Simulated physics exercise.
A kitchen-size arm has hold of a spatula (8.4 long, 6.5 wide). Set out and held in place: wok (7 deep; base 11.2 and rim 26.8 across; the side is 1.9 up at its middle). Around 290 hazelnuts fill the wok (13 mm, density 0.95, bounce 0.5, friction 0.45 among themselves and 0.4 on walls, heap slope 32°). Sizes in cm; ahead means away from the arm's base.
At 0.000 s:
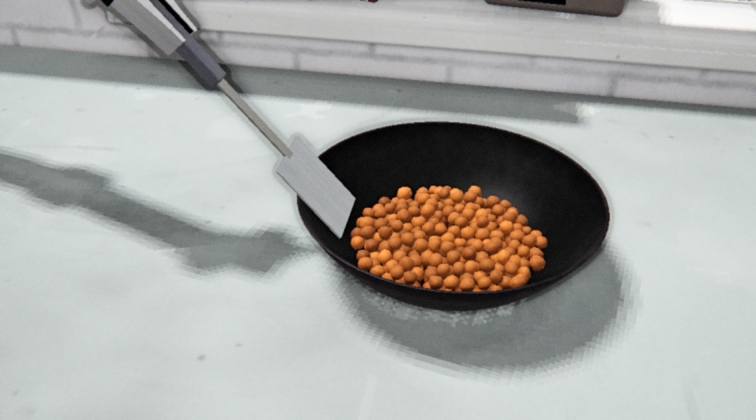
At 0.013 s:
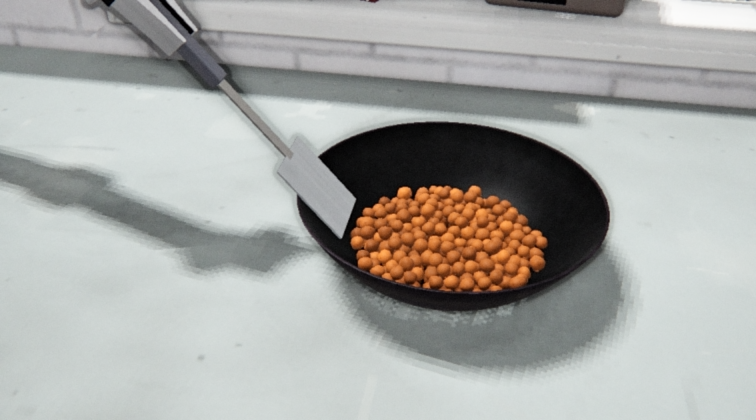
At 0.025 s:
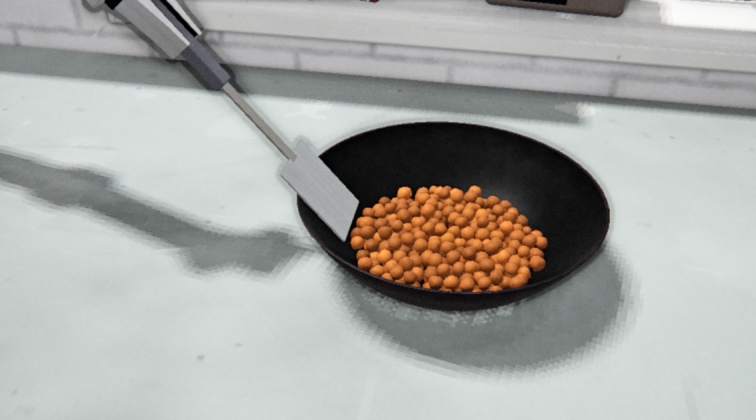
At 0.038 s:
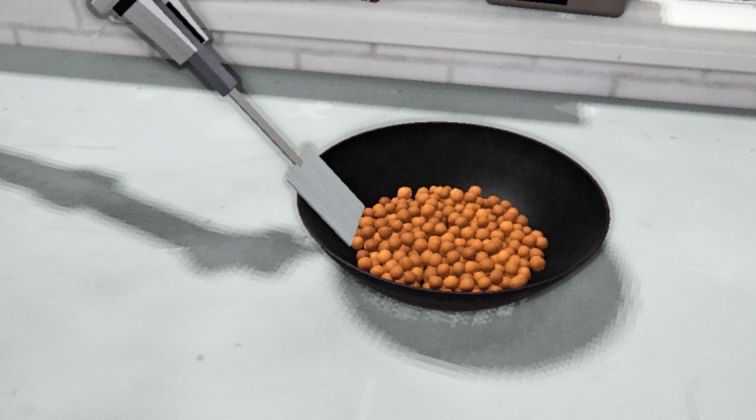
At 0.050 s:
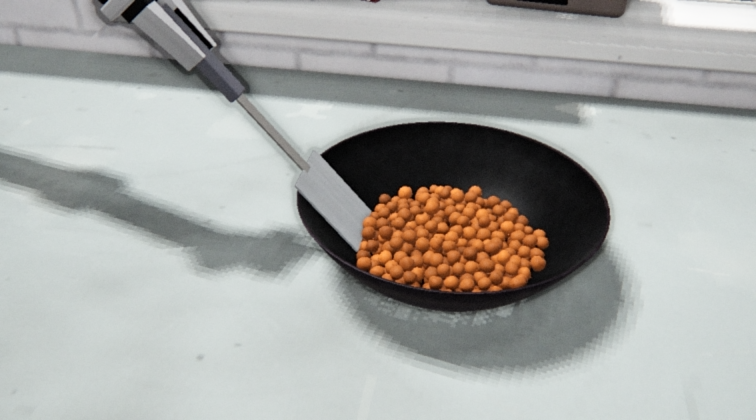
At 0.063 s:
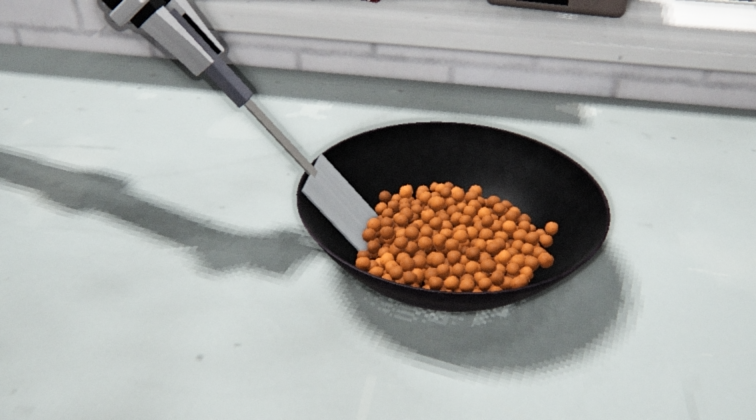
Spatula held by a robotic arm sliding down into a black wok, nudging a heap of round brown nuts slightly right.
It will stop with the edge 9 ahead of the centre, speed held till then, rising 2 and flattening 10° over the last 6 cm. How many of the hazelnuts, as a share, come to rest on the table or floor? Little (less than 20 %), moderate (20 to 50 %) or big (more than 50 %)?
Answer: Little; less than 20 % of the hazelnuts finish on the table or floor.
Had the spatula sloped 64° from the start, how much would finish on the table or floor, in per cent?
It would be near 5 per cent.
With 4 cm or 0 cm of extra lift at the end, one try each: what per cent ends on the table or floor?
Some 15 and 5 per cent.
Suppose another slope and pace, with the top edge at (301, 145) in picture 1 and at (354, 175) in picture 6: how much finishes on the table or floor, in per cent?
About 35 per cent.
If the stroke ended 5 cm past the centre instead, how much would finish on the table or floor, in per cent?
In that case some 0 per cent.
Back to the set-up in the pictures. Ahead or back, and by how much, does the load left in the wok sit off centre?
Roughly 4.0 cm ahead.
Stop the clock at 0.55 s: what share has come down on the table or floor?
Some 5 per cent.
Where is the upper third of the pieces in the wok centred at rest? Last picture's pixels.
Around (551, 227).
After 0.18 s, sloping 49°, highest piece 7 above the table; 292 in the wok.
After 0.30 s, sloping 46°, highest piece 7 above the table; 292 in the wok.
After 0.55 s, sloping 39°, highest piece 8 above the table; 279 in the wok, 9 on the table or floor, 4 on the blade or in flight.
After 1.60 s, sloping 39°, highest piece 7 above the table; 279 in the wok, 13 on the table or floor.
At rest, 279 in the wok, 13 on the table or floor. That is 4 % on the table or floor.
